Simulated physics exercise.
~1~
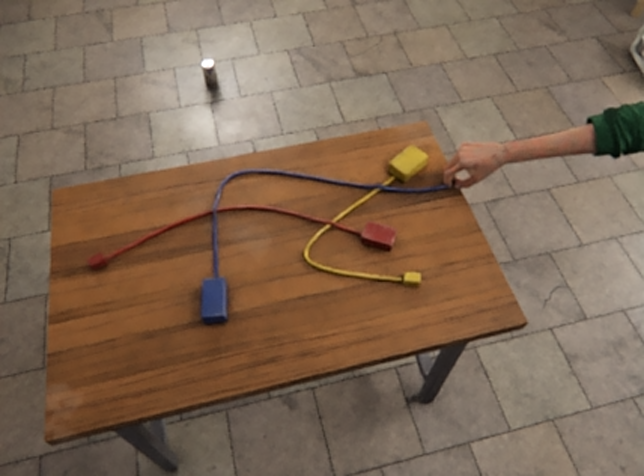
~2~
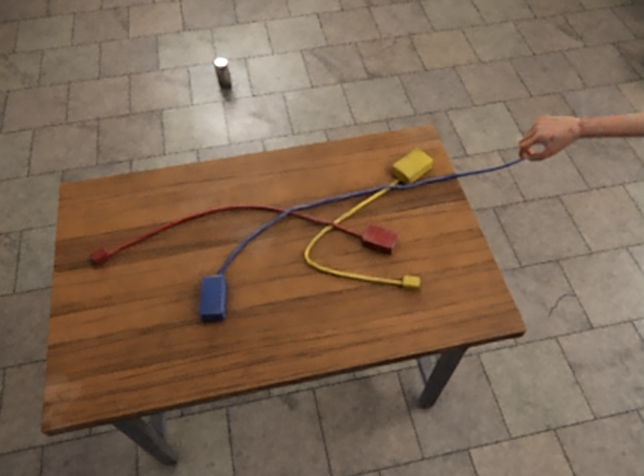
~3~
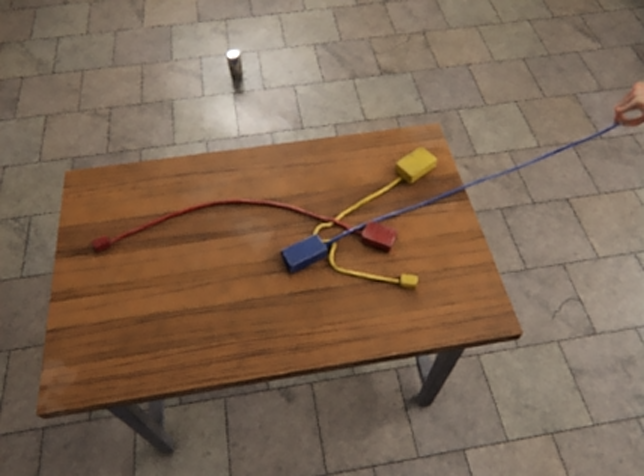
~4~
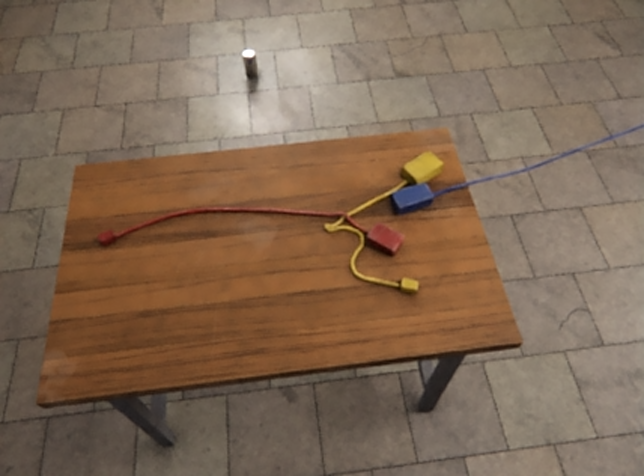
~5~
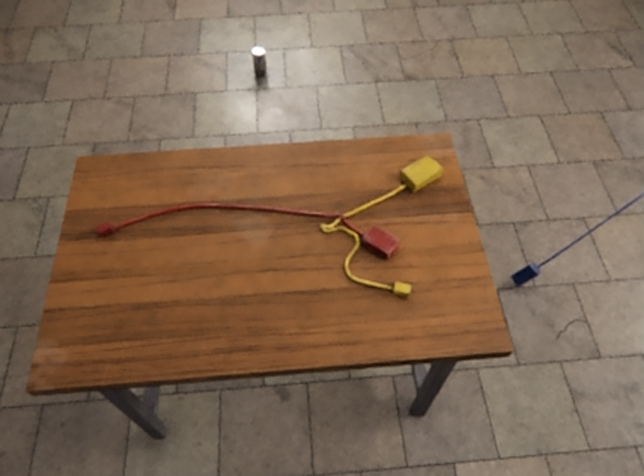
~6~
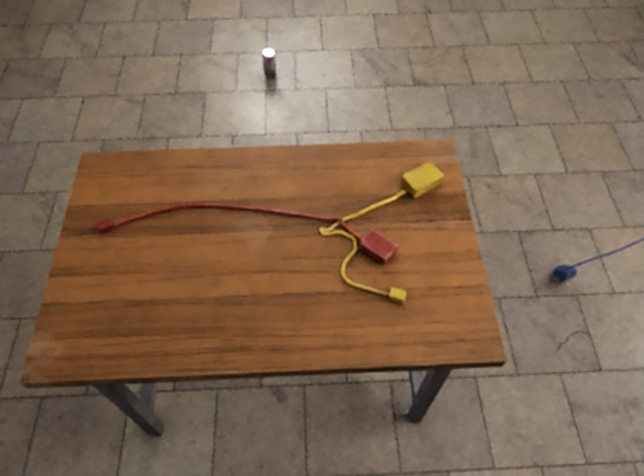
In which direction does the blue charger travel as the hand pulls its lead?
The blue charger travels to the right, sliding across the table and off its right edge.
The footage shows a hand pulling the blue lead rightward from among red and yellow leads on a wooden table, dragging its blue charger across the top and over the right edge, while the red and yellow chargers remain on the table, barely moving.
